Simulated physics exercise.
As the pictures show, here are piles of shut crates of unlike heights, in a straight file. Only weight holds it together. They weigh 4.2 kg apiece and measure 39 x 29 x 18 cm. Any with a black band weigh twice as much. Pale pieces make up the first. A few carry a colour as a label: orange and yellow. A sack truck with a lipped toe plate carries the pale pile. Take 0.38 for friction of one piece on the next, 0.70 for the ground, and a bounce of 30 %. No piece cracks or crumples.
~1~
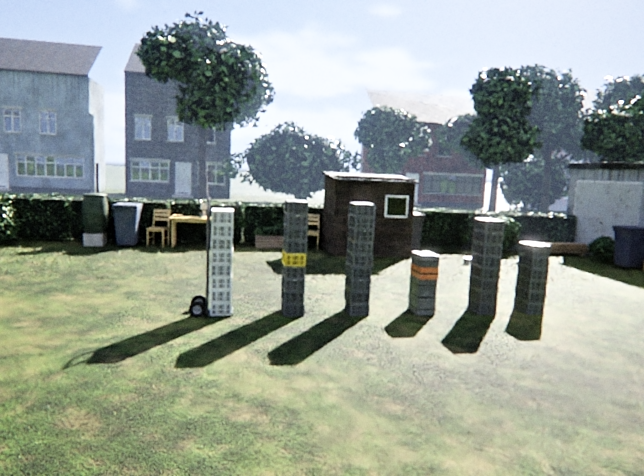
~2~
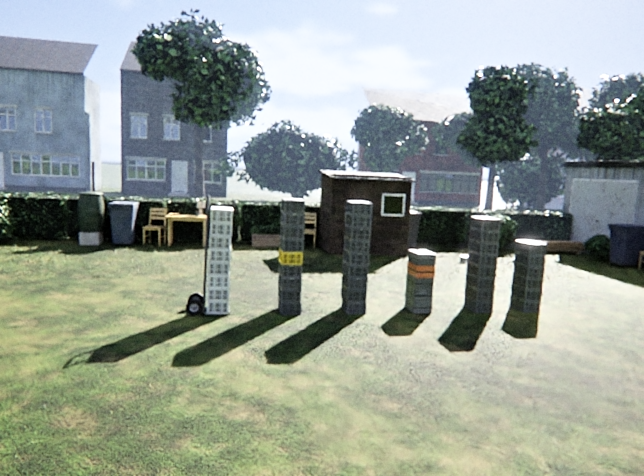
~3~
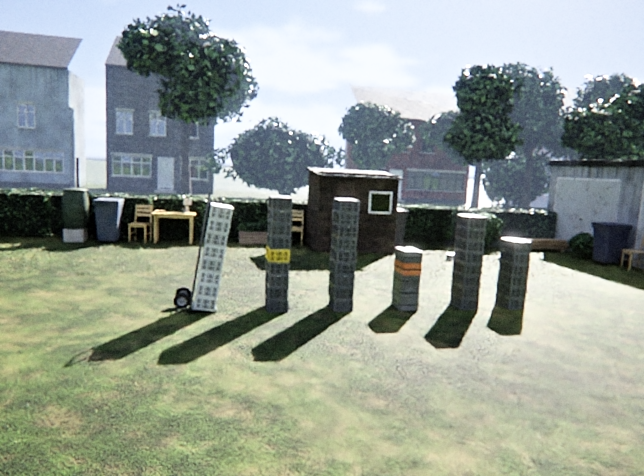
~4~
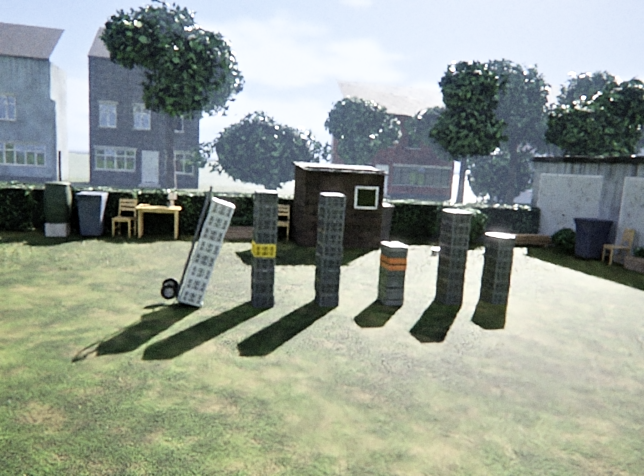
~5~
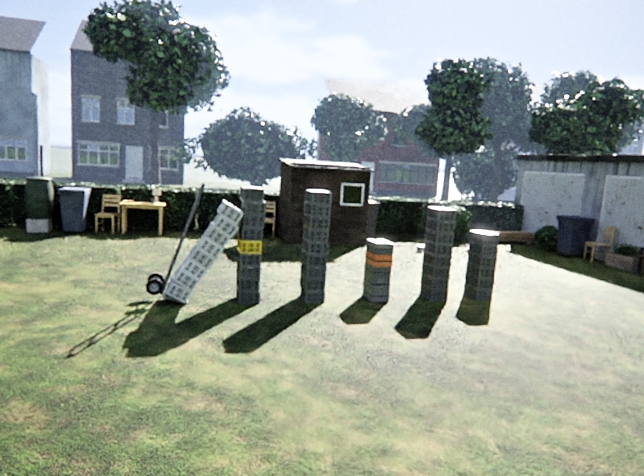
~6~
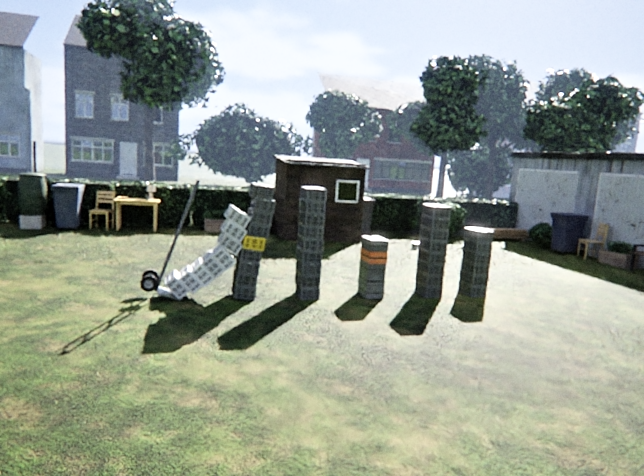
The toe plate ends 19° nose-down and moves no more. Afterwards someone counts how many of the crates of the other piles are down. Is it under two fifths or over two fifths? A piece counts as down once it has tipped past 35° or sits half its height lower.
It comes to over two fifths.
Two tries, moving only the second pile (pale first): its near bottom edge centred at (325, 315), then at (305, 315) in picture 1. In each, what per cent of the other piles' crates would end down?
First 0, then 90 per cent.
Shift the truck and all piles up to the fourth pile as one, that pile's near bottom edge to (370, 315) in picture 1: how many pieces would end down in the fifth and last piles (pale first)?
In that case fifth 0, last 0.
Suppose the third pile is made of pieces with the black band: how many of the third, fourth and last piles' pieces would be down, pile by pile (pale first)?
Then third 9, fourth 4, last 6.
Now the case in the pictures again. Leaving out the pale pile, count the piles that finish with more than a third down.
The count is 5.
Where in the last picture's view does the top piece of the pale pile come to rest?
Near (286, 267).
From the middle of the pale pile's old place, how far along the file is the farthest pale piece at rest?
Some 160 cm.
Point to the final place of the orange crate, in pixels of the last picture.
Around (418, 284).
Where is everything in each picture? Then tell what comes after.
In the first picture (pixels give the middle of a visible side; the camera pans a little), truck frame (208, 222) 0° forward; orange crate (430, 274); yellow crate (296, 260); none of the others has stirred.
In the second picture, truck frame (207, 221) 1° forward; yellow crate (292, 259).
In the third picture, truck frame (206, 216) 8° forward, top of the pale pile leaning 8°; yellow crate (279, 256); none of the others has stirred.
In the fourth picture, truck frame (205, 210) 16° forward, top of the pale pile leaning 17°; yellow crate (265, 251); none of the others has stirred.
In the fifth picture, truck frame (195, 207) 19° forward, top of the pale pile leaning 31°; yellow crate (251, 247); movement in 2 of them.
In the sixth picture, truck frame (190, 203) 19° forward, top of the pale pile leaning 32°; yellow crate (254, 244) 7° from how it stood; orange crate (379, 258); steepest lean 7°, the crate at (263, 192); movement in 9 of them.
Then, 0.33 s past the last view, 8 of the pale pile down; none of the 37 other crates down, 9 disturbed; yellow crate 19° from how it stood.
Then, 0.87 s past the last view, 8 of the pale pile down; 8 of the 37 other crates down; yellow crate 31° from how it stood, 39 cm lower.
Then, 1.73 s past the last view, 8 of the pale pile down; 22 of the 37 other crates down; orange crate 45° from how it stood, 25 cm lower; yellow crate 43° from how it stood, 46 cm lower.
Then, 2.61 s past the last view, 8 of the pale pile down; 35 of the 37 other crates down; orange crate 63° from how it stood, 45 cm lower; yellow crate 43° from how it stood, 46 cm lower.
In the end, 8 of the pale pile down; 35 of the 37 other crates down; orange crate 63° from how it stood, 46 cm lower; yellow crate 43° from how it stood, 46 cm lower. That is 95 per cent. From the last view, middles, orange crate near (418, 284), yellow crate near (301, 273).
